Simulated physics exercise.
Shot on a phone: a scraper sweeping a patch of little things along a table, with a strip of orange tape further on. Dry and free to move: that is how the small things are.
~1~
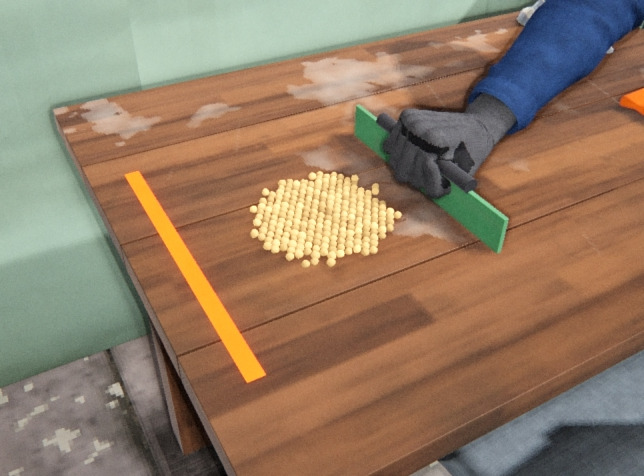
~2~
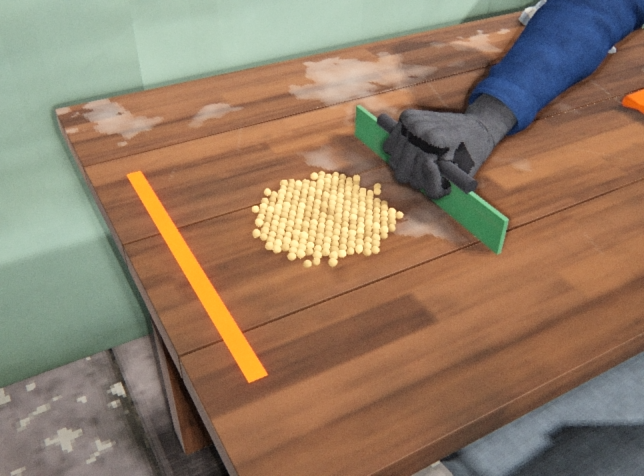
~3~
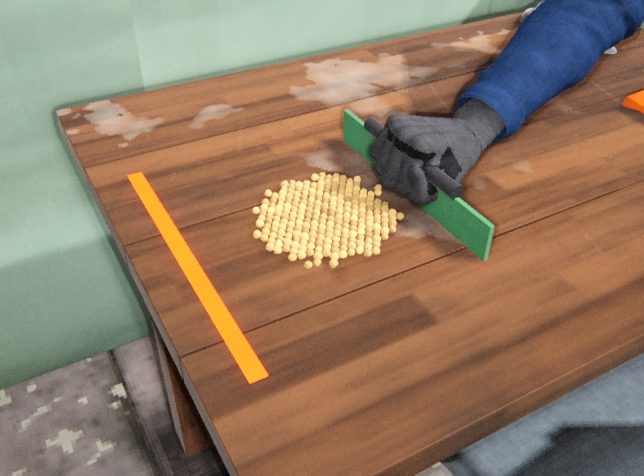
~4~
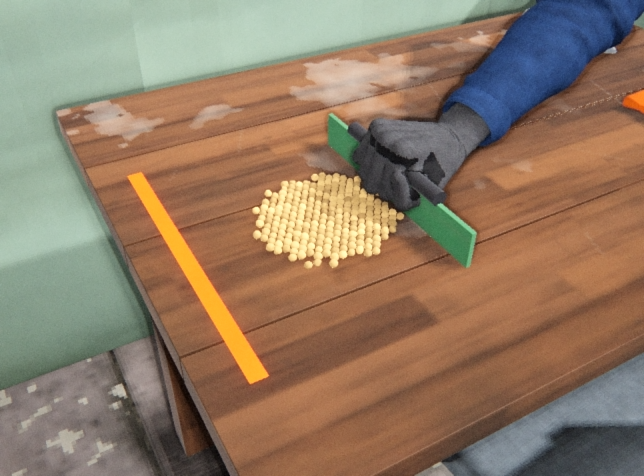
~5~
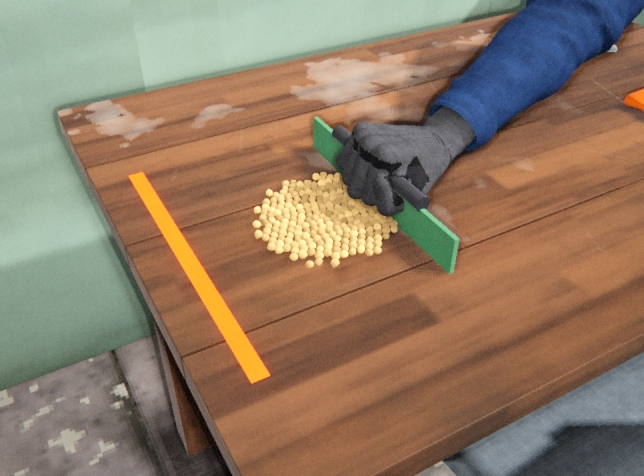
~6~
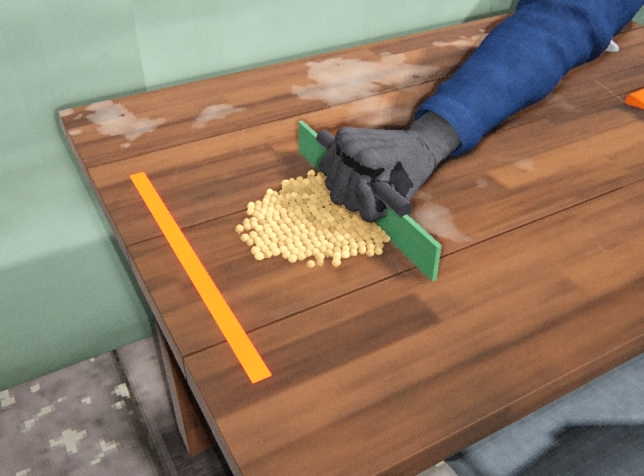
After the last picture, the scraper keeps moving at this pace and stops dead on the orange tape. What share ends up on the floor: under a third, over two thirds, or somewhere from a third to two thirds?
From a third to two thirds.
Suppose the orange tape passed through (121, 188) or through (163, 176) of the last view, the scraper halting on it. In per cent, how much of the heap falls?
About 80 and 20 per cent.
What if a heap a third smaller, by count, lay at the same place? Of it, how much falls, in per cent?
50 %, about.
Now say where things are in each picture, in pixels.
In the first frame, scraper at (490, 225), at rest; orange tape at (136, 181), about two fingers from the edge; edge at (137, 278); the heap at (321, 216), dried chickpeas.
In the second frame, scraper at (490, 226).
In the third frame, scraper at (477, 232); the heap at (323, 217).
In the fourth frame, scraper at (459, 239).
In the fifth frame, scraper at (442, 245); the heap at (322, 217), about a quarter pushed along.
In the sixth frame, scraper at (425, 252); orange tape at (141, 182); edge at (143, 279); the heap at (312, 219), most pushed along.
Soon, scraper still moving, near (271, 202); heap all on the table, its front near (163, 256).
A while on, scraper stopped at the orange tape; heap about a third over the edge.
Towards the end, scraper stopped at the orange tape; heap about half over the edge.
Finally, scraper stopped at the orange tape; heap about half over the edge.
